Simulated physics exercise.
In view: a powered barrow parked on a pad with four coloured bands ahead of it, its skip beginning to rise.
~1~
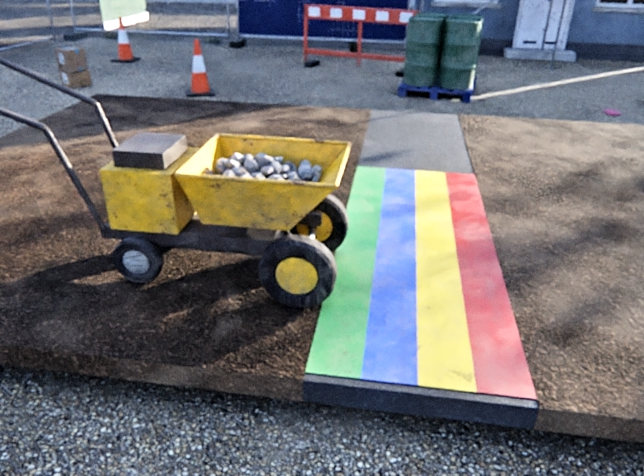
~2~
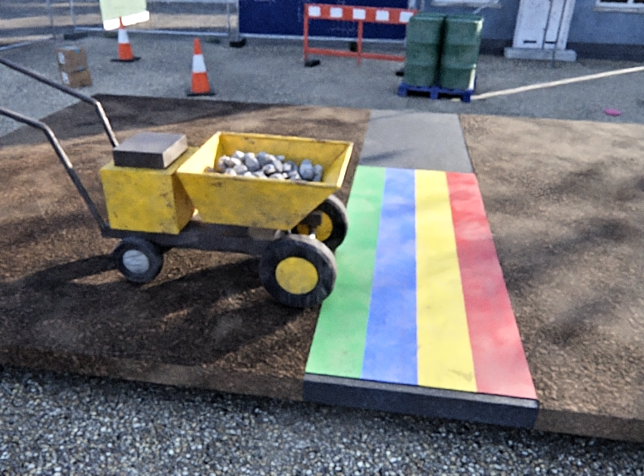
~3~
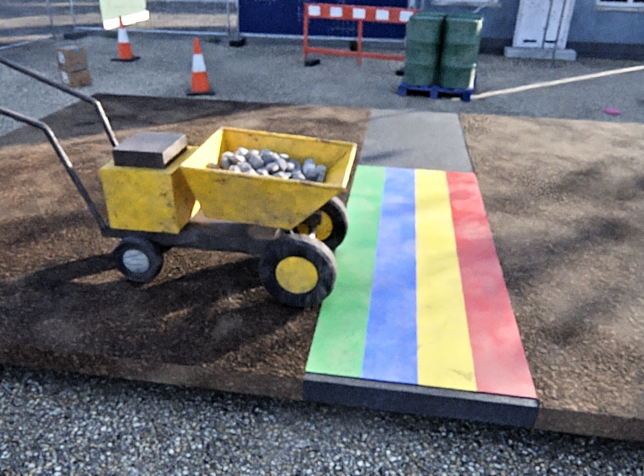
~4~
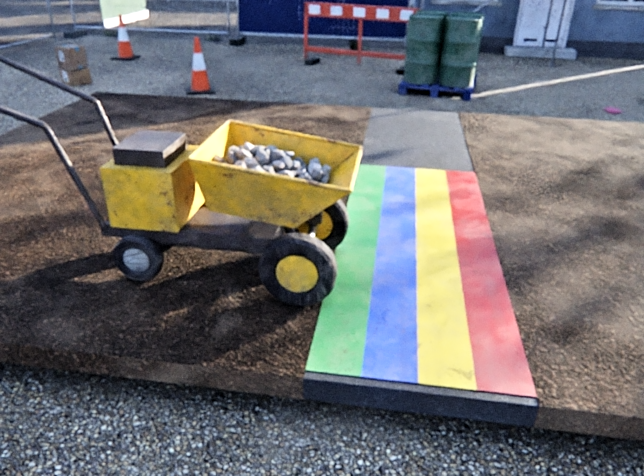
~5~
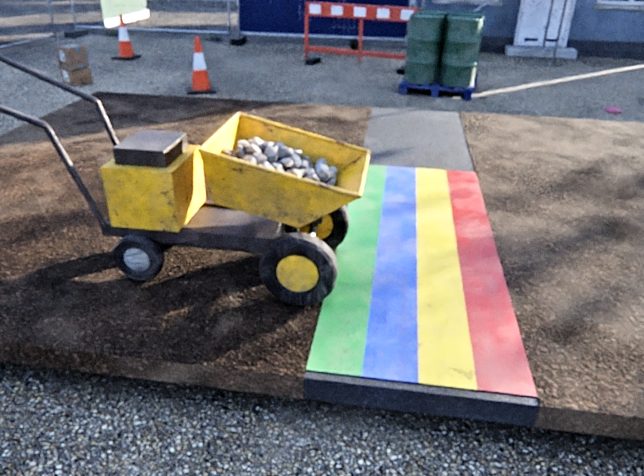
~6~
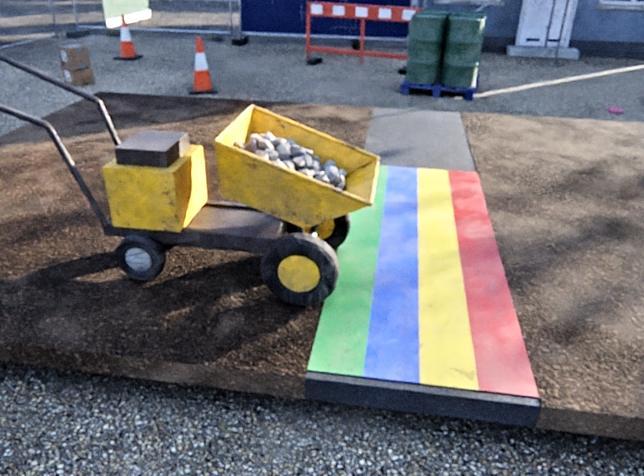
On a dirt pad beside coloured strips, a yellow barrow's stone-filled skip tilts up toward the right.
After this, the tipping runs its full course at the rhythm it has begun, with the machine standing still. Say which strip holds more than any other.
Most covered: The yellow band.
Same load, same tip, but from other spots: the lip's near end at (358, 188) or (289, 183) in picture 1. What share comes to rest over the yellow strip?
The first gives 40 %, the second 20 %.
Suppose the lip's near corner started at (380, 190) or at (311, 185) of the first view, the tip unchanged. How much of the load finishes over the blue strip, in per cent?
Near 0 % and 40 %.
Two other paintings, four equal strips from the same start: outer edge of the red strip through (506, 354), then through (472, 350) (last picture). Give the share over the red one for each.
Roughly 30 per cent, and 30 per cent.
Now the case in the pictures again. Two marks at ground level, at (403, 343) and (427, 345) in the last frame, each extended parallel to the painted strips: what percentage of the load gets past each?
About 80 and 60 per cent.
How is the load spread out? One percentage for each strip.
In per cent, green strip 0, blue strip 15, yellow strip 45 and red strip 15.
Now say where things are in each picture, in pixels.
In the first frame, lip of the skip at (335, 187), level; top of the load at (250, 167), broken stones; green strip at (341, 334); blue strip at (392, 339); yellow strip at (444, 345); red strip at (497, 351).
In the second frame, lip of the skip at (337, 187), level; top of the load at (252, 165).
In the third frame, lip of the skip at (342, 189), tipped barely; top of the load at (243, 172).
In the fourth frame, lip of the skip at (349, 191), tipped a little; top of the load at (248, 167).
In the fifth frame, lip of the skip at (359, 197), tipped a little; top of the load at (256, 162).
In the sixth frame, lip of the skip at (370, 205), tipped clearly; top of the load at (267, 158); green strip at (343, 332); blue strip at (394, 337); yellow strip at (446, 343); red strip at (499, 349).
Soon after the last picture, skip tipped steeply; all in the skip.
A little later, skip tipped right over; about half in the skip; a small part over the blue strip; about a third over the yellow strip; a stray few over the red strip.
Later still, skip tipped right over; about a quarter in the skip; a small part over the blue strip; about half over the yellow strip; about a quarter over the red strip; a stray few off the paint.
At rest, skip tipped right over; about a quarter in the skip; none over the green strip; a small part over the blue strip; about half over the yellow strip; about a quarter over the red strip; a stray few off the paint.
